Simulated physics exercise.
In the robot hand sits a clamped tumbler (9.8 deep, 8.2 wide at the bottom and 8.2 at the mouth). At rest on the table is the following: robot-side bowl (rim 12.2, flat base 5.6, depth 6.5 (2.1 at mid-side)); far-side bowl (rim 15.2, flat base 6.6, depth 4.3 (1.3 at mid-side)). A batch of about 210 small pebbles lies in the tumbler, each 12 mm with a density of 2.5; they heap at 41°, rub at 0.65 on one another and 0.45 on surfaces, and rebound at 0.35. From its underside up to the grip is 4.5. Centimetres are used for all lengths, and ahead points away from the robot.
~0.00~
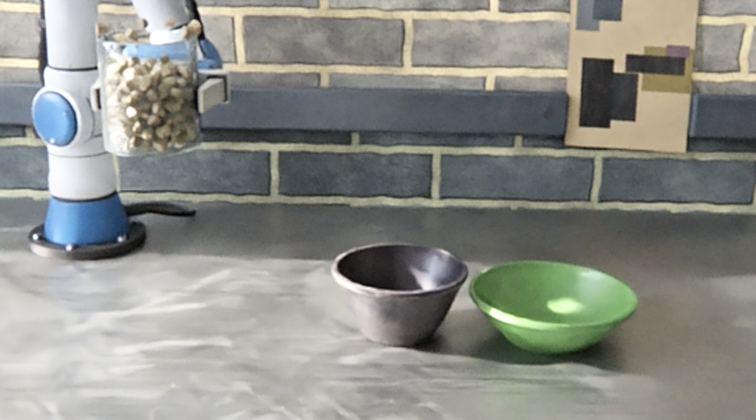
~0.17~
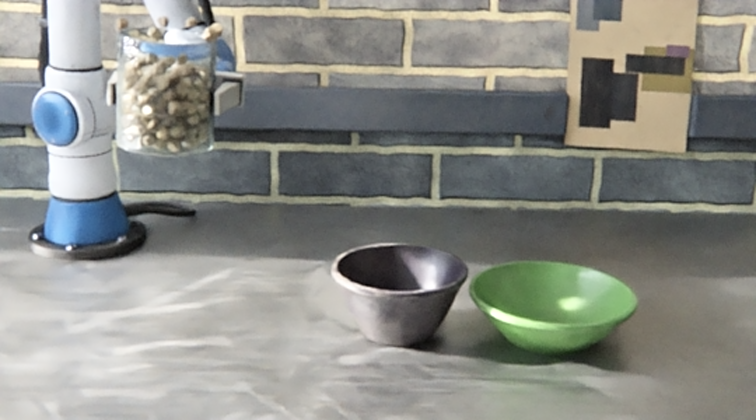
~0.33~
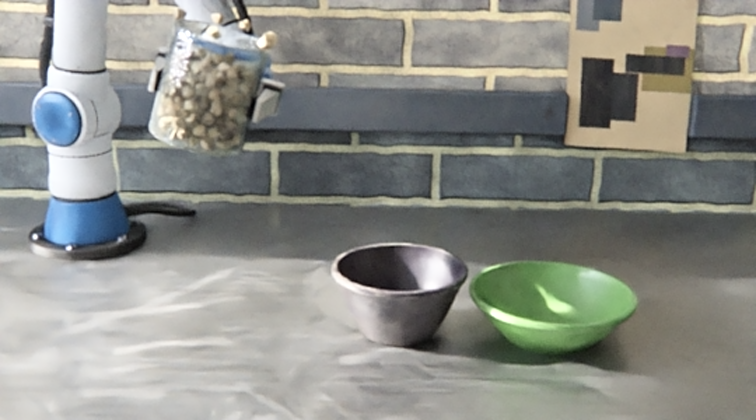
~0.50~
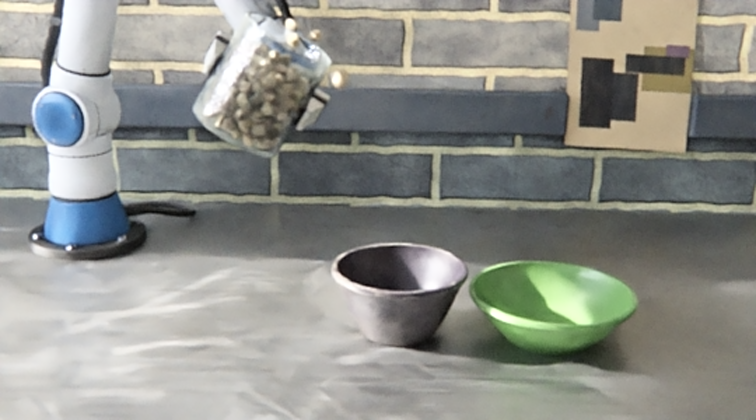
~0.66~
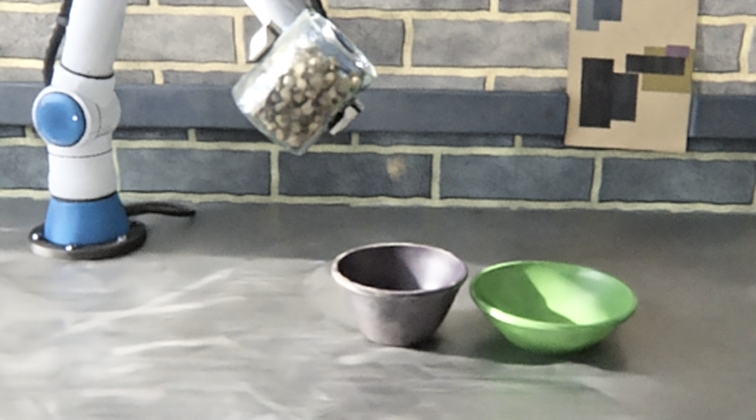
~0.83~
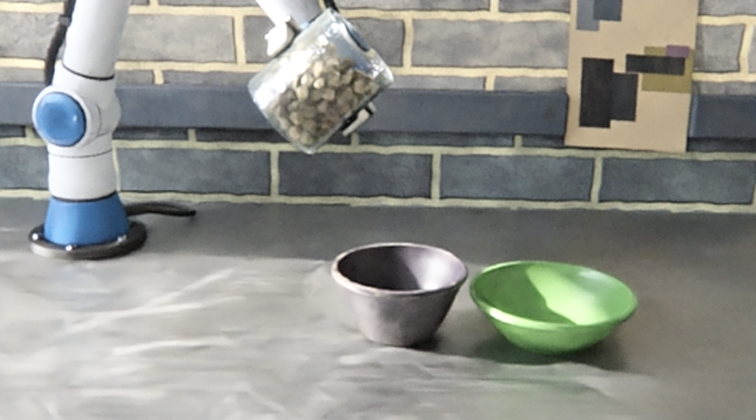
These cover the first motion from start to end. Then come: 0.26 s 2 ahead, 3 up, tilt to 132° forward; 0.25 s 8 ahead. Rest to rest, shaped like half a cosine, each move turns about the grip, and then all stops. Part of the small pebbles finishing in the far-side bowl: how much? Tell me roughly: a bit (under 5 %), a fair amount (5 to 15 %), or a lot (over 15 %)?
A lot, over 15 %.
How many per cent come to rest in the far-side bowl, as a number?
Some 65 in a hundred.
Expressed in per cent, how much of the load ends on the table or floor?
Some 0 percent.
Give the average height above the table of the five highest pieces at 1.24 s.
They're roughly 28 centimetres up.
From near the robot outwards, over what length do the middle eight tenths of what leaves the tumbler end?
I'd estimate near 20 cm.
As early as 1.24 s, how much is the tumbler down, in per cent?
Roughly 45 percent.
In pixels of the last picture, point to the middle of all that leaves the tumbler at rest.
Roughly at pixel (539, 315).
By 1.03 s, tilted 123° forward, highest piece 31 above the table; 204 in the tumbler, 4 in the robot-side bowl.
By 1.24 s, tilted 132° forward, highest piece 29 above the table; 117 in the tumbler, 68 in the robot-side bowl, 23 in flight or on a rim.
By 1.54 s, tilted 132° forward, highest piece 6 above the table; 132 in the far-side bowl, 75 in the robot-side bowl, 1 on the table or floor.
By 2.59 s, tilted 132° forward, highest piece 6 above the table; 131 in the far-side bowl, 75 in the robot-side bowl, 2 on the table or floor.
Final count, 131 in the far-side bowl, 75 in the robot-side bowl, 2 on the table or floor. That is 63 % in the far-side bowl.
